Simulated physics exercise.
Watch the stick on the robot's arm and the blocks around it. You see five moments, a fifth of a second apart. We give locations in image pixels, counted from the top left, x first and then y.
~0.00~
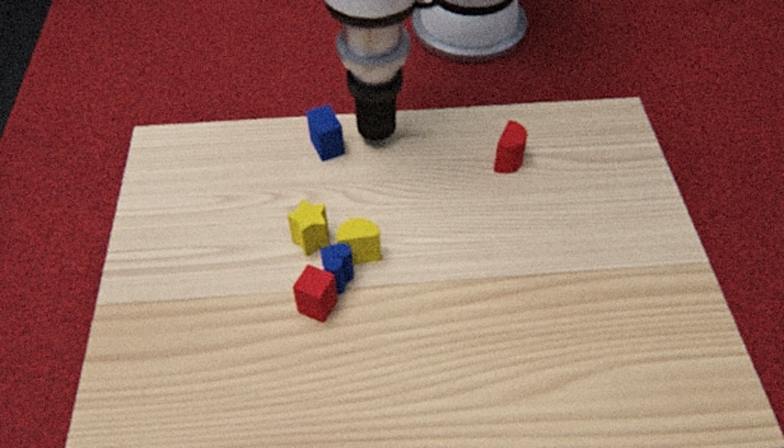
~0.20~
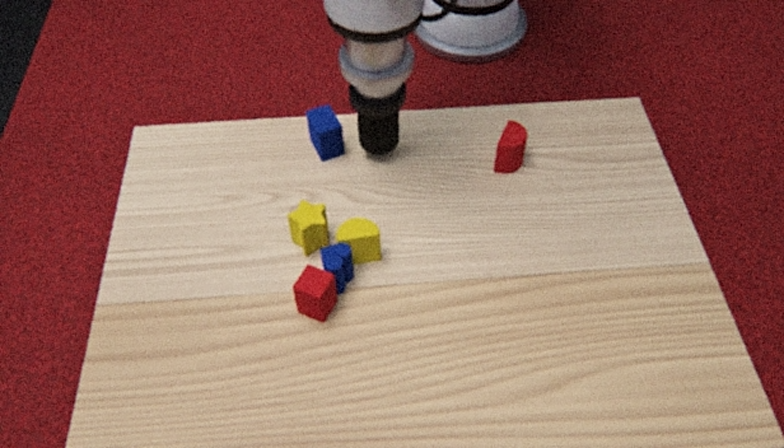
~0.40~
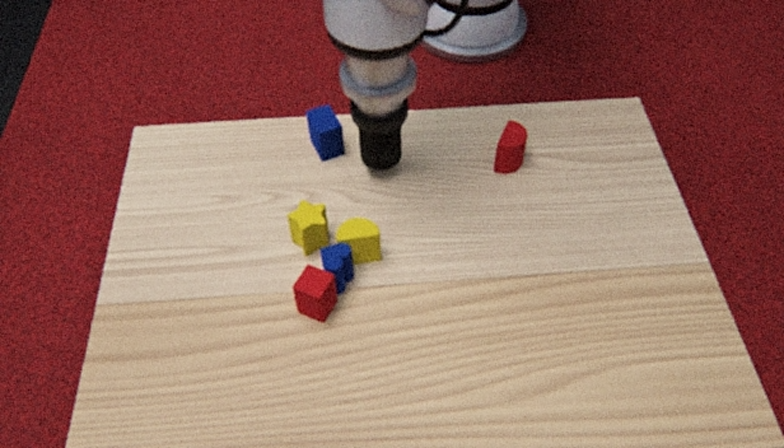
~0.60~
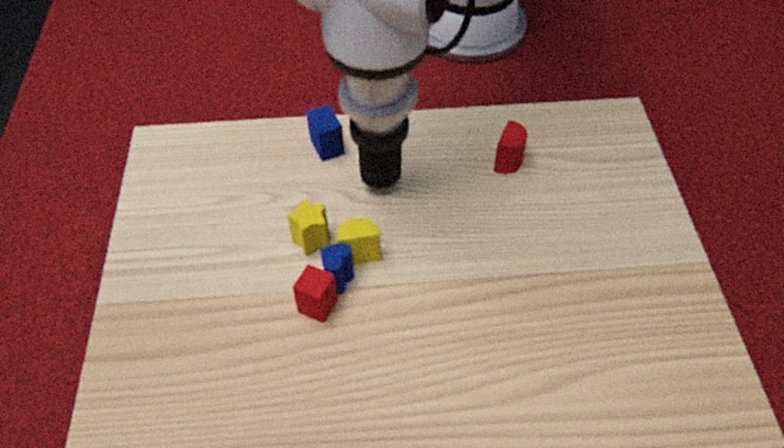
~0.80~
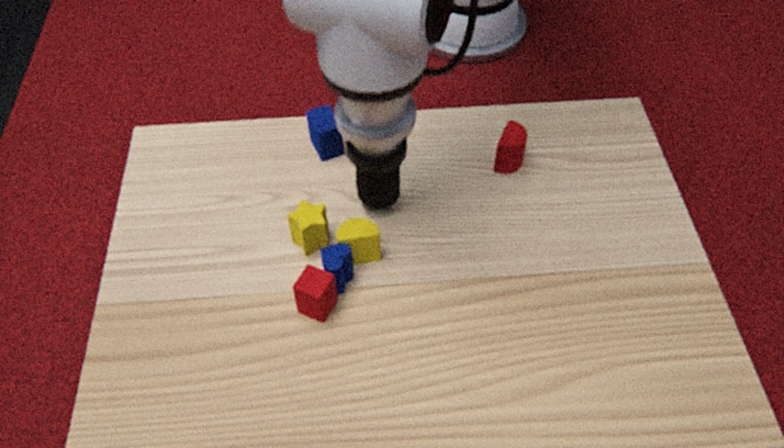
On a wooden board, a robot arm moves its black-tipped stick toward some still, colored blocks.
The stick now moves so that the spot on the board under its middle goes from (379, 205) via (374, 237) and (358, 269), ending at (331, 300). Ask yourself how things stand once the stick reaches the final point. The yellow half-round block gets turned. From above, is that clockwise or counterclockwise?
From overhead, clockwise.
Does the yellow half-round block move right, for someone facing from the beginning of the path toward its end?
It seems so.
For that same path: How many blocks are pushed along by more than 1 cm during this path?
Displaced: Three or more.
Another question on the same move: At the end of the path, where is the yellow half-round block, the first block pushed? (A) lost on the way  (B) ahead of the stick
B: Ahead of the stick.
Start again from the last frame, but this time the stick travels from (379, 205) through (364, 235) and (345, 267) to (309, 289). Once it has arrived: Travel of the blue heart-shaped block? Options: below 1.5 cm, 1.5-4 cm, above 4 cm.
It moves quite far, over 4 cm.
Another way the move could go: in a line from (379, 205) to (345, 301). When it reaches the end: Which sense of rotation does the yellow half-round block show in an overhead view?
It goes clockwise.
On the path given first. One third of the way, stick at (373, 227); yellow half-round block at (351, 236), turned 15° clockwise.
Two thirds of the way, stick at (357, 260); red square block at (295, 307); blue heart-shaped block at (302, 281), turned 50° anticlockwise; yellow half-round block at (321, 261), turned 85° clockwise.
At the end, stick at (330, 290); yellow star not moved; red square block at (279, 324), turned 40° anticlockwise; blue heart-shaped block at (262, 297), turned 25° anticlockwise; yellow half-round block at (288, 289), turned 105° clockwise.
